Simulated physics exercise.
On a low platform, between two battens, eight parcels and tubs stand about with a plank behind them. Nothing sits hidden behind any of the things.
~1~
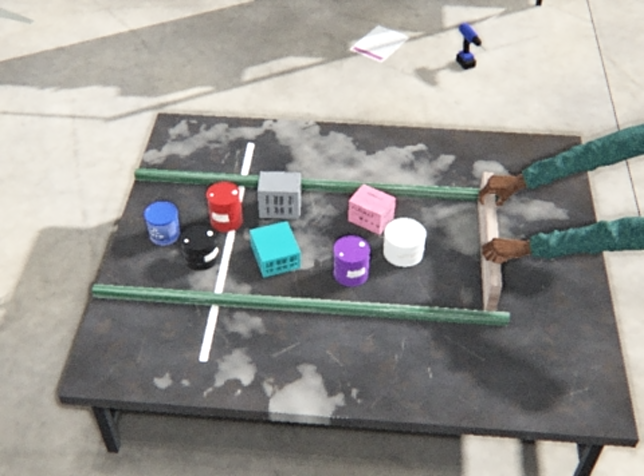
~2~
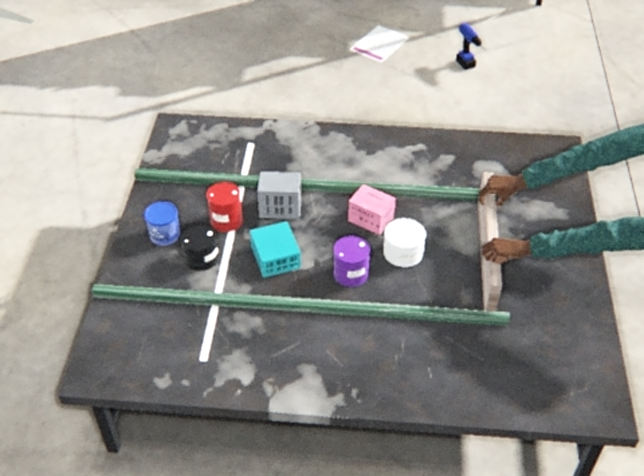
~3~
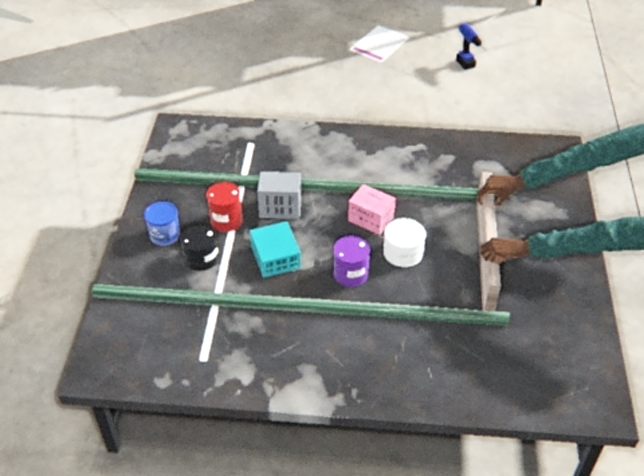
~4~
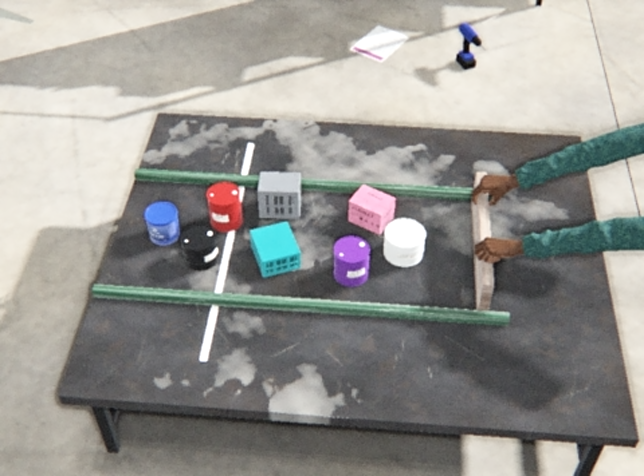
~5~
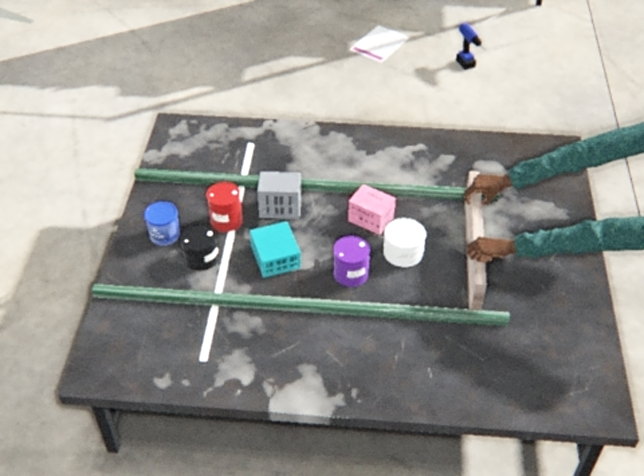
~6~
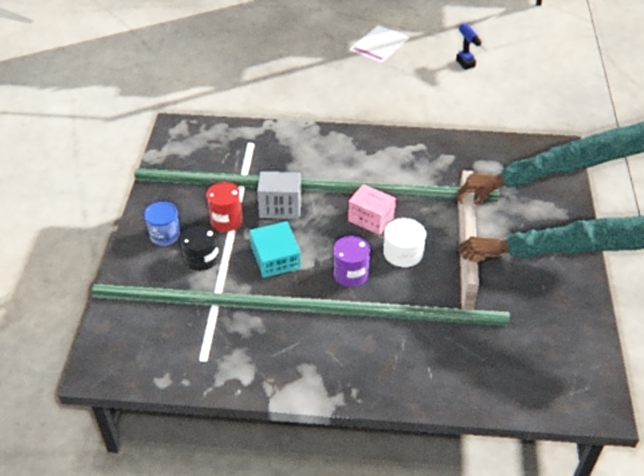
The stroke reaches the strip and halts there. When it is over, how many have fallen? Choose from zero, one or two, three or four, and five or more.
When it is over, zero have fallen.
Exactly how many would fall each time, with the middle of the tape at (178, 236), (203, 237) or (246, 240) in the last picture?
So, reaching the ground: 2, then 1, then 0.
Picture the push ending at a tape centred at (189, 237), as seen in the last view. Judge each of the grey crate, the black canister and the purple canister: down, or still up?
In the end the grey crate keeps its place, the black canister drops and the purple canister keeps its place.
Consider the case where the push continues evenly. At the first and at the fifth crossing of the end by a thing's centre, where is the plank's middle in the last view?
First about (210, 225), next about (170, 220).
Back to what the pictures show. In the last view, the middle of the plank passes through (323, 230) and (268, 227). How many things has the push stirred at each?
Well, it's 5 at the first one and 7 at the second.
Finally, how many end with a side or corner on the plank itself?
The count is 3.
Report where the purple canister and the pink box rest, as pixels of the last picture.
Answer: First (205, 255), after that (217, 205).
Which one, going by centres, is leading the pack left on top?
It's the blue pail.
Soon after, none off yet; blue pail at rest near (163, 224); black canister at rest near (200, 248); red canister at rest near (225, 207).
In the end, the number that fall off is zero.
